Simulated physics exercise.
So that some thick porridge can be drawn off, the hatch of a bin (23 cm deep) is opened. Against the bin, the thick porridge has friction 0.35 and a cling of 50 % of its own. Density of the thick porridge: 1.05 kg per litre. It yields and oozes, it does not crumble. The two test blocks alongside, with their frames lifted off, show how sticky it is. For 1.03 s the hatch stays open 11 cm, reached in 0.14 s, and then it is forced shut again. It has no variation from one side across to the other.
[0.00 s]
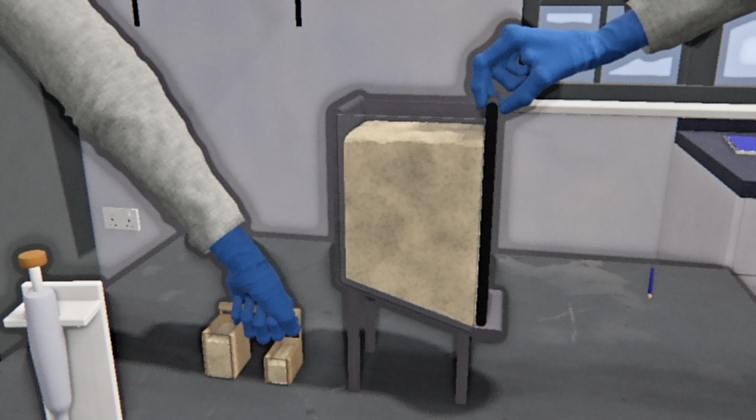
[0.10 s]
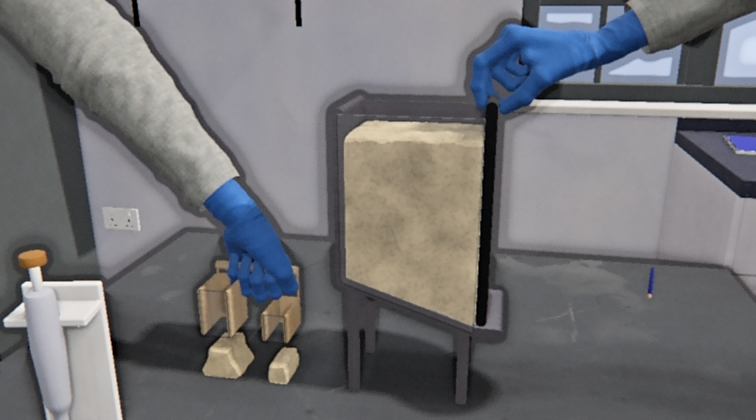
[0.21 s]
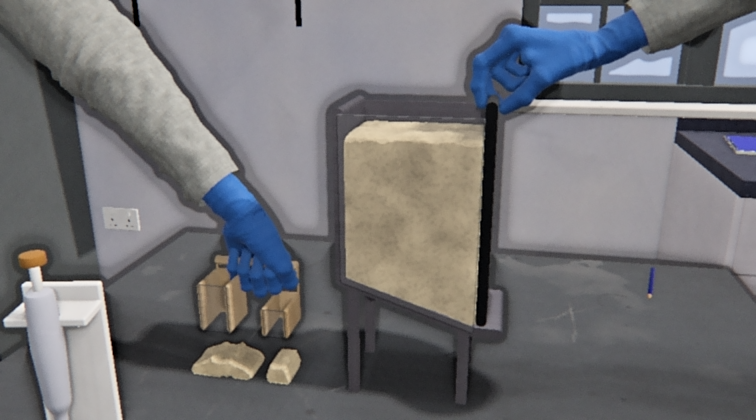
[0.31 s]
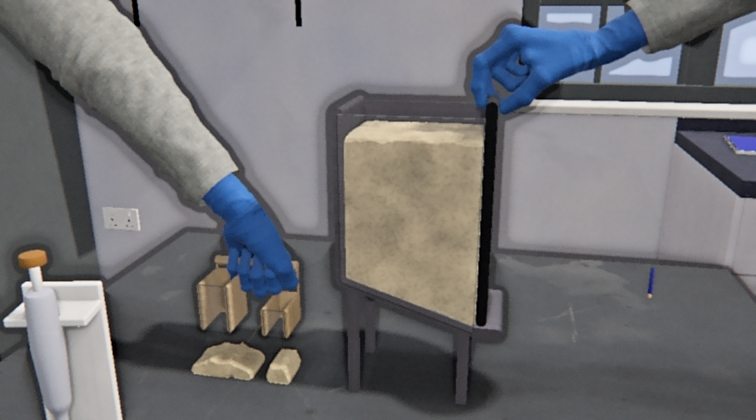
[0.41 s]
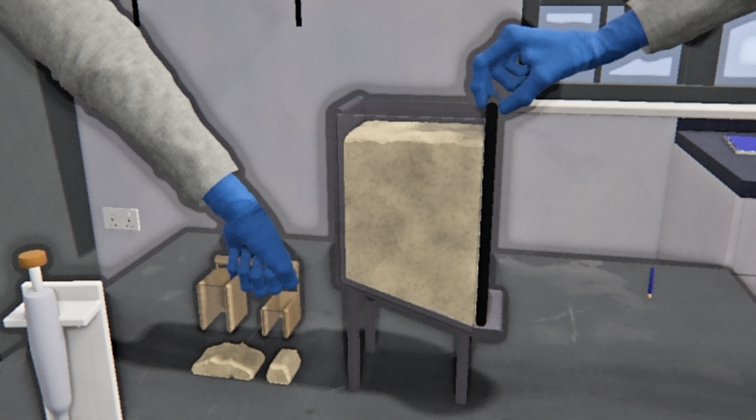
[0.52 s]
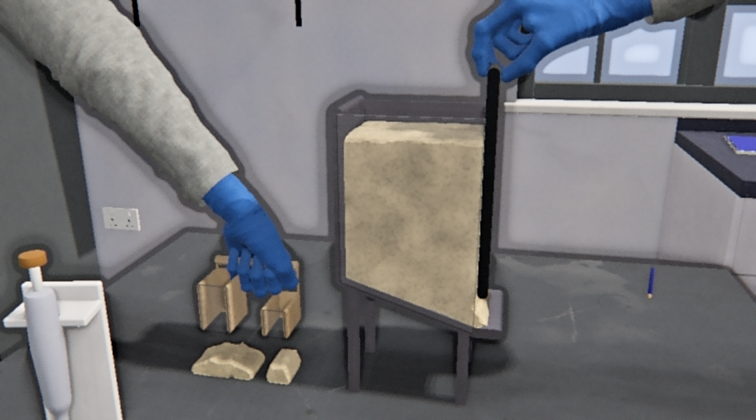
Two blue-gloved hands in grey sleeves work at a dark bench in a grey-walled room, seen from a fixed view in front and slightly above. Between them stands a clear-sided bin of thick beige paste with a black hatch, two small blocks to its left. The left hand lifts brown moulds off the blocks, which slump, the left one more, then the right hand raises the hatch slightly, and paste bulges out beneath.
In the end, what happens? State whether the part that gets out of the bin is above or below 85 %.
Above.
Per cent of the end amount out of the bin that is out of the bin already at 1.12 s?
The figure is some 90 %.
By 0.80 s, the hatch is 11 cm open and 53 % is out.
By 1.12 s, the hatch is 11 cm open and 86 % is out.
By 1.45 s, the hatch is 11 cm open and 95 % is out.
By 1.78 s, the hatch is 3.0 cm open and 98 % is out.
By 2.25 s, at the end, the hatch is shut and 99 % is out.
